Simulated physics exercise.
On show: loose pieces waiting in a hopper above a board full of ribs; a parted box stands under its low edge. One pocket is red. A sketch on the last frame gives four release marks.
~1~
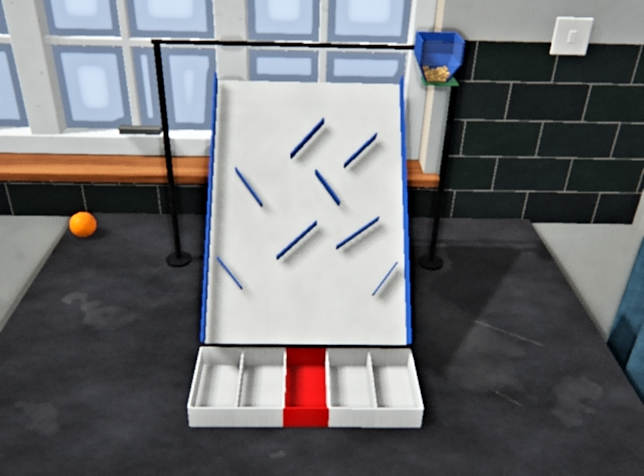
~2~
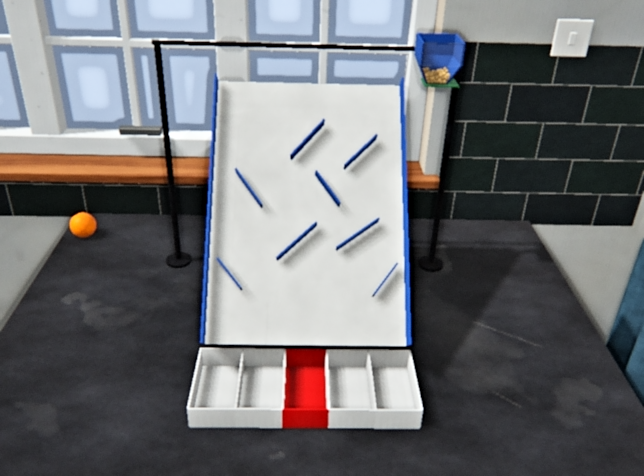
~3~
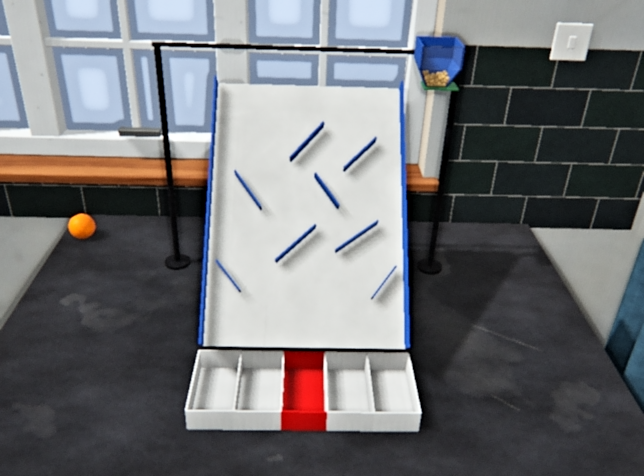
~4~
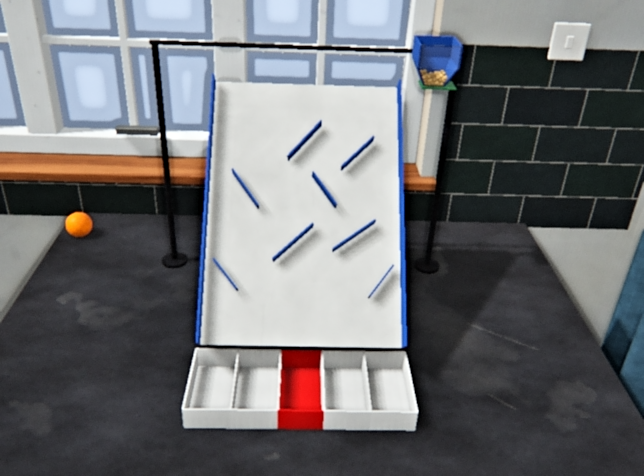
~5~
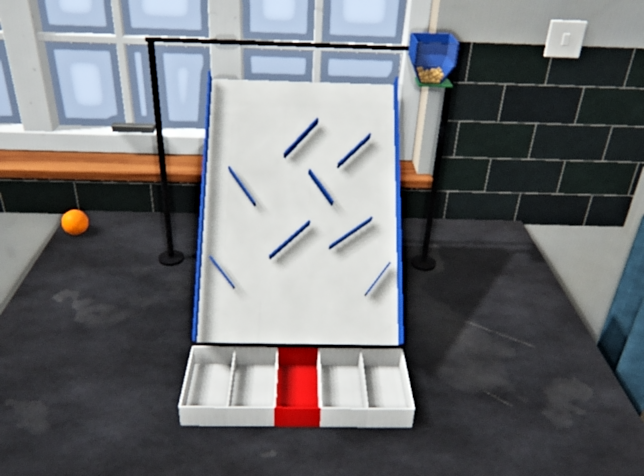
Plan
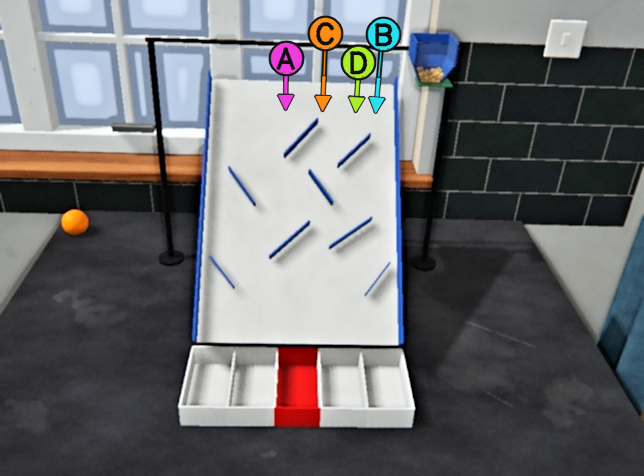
A tall white board edged in blue, with slanted blue ribs, leans on a dark countertop before a bright window and dark tiles, seen from slightly above. A parted white box with a red middle pocket sits at its foot, an orange ball lies to the left, and a blue hopper of small tan pieces hangs upper right. Nothing in the scene moves; only the camera drifts very slightly.
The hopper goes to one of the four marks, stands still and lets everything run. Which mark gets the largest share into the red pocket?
D.
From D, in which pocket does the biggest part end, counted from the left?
It is the third one.
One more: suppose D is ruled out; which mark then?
The answer is C.
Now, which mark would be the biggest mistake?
Mark A.
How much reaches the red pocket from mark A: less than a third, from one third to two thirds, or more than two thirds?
Mark A gives less than a third.
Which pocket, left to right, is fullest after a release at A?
The second from the left.
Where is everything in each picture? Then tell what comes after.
In the first frame, hopper near (436, 73), dried chickpeas, door shut.
In the second frame, ribs (291, 155) to (324, 119), (345, 165) to (377, 134), (235, 168) to (261, 204).
In the third frame, ribs (315, 172) to (339, 205), (275, 260) to (316, 224), (336, 250) to (378, 220).
In the fourth frame, ribs (213, 258) to (237, 289), (370, 296) to (394, 265).
In the fifth frame, red pocket near (297, 416), number 3 of 5 from the left.
On the marked copy, mark A meets the board at (285, 104); mark B meets the board at (376, 107); mark C meets the board at (322, 105); mark D meets the board at (356, 106).
With A, none at all in the red pocket, all but a few in other pockets, a small share outside the box.
With B, close to a third in the red pocket, close to half in other pockets, a small share outside the box.
With C, close to two thirds in the red pocket, close to a third in other pockets.
With D, the bulk in the red pocket, close to a quarter in other pockets.
